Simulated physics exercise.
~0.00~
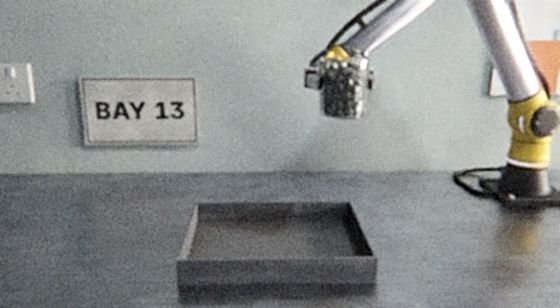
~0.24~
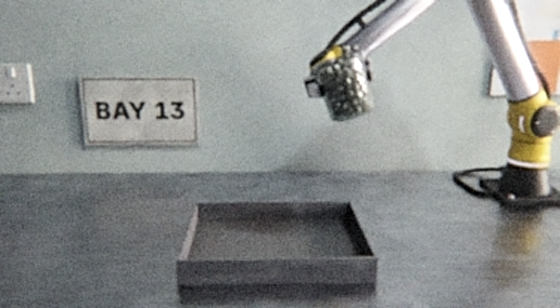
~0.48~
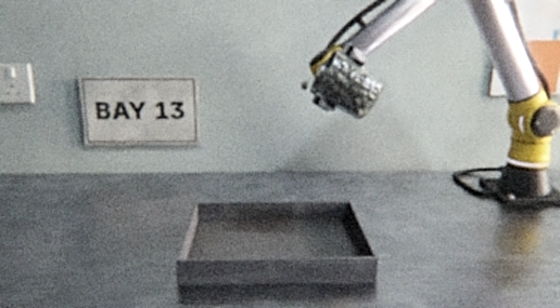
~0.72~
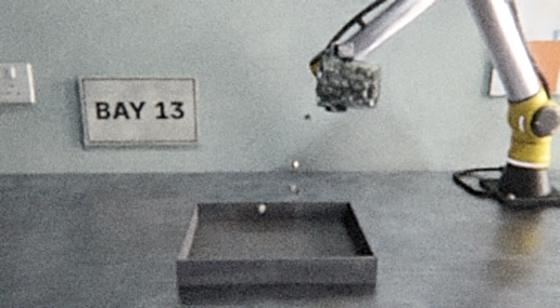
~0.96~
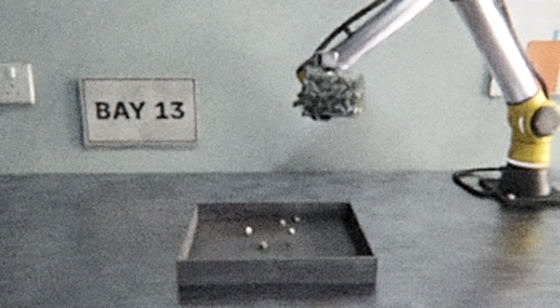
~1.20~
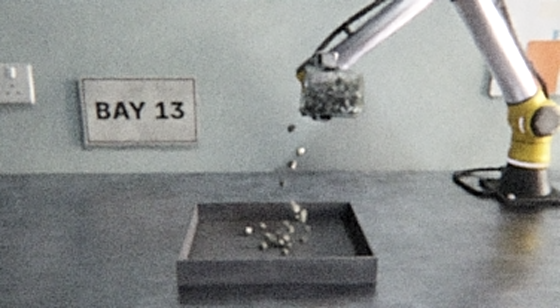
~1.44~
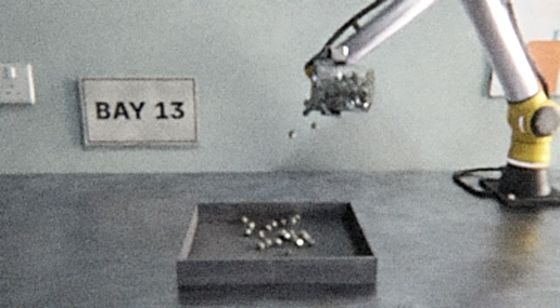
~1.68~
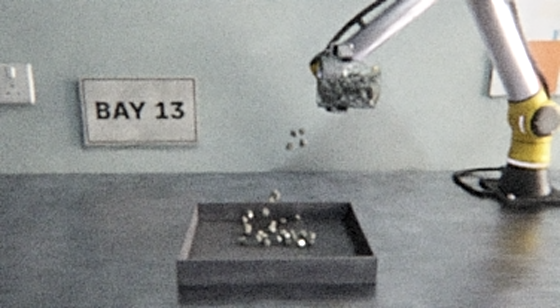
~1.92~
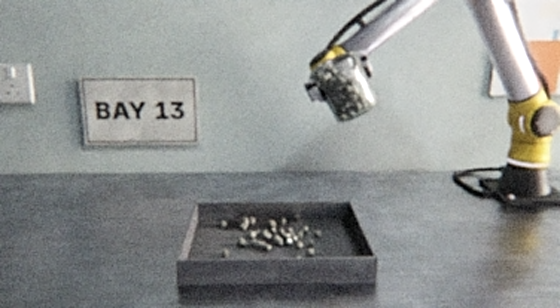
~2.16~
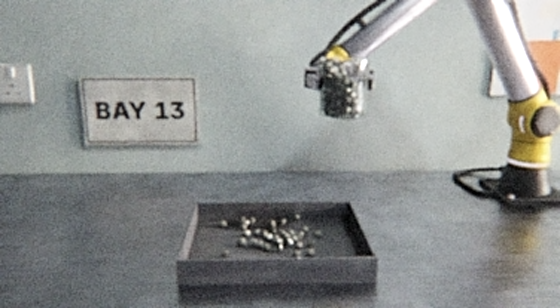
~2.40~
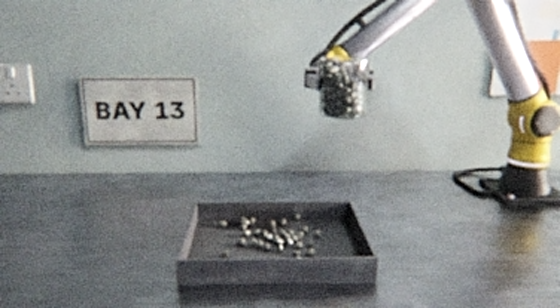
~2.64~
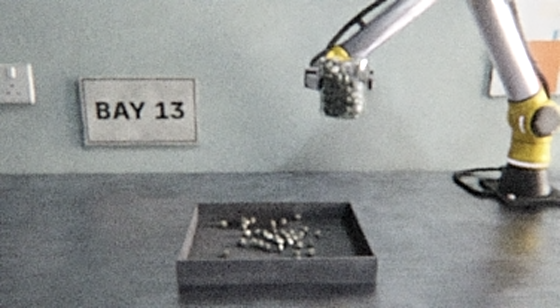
At first, a robot arm holds a clear beaker packed with small pebbles above an empty dark tray on a table, beside a wall sign marking the bay. The arm tips the beaker to the left until it lies on its side, and a few pebbles drop into the tray. It shifts slightly left and lower, and more pebbles tumble out in a thin stream and scatter. Then the arm moves back to the right, still spilling a few. Finally it turns the beaker upright and holds still, most pebbles still inside and a loose cluster resting in the tray.
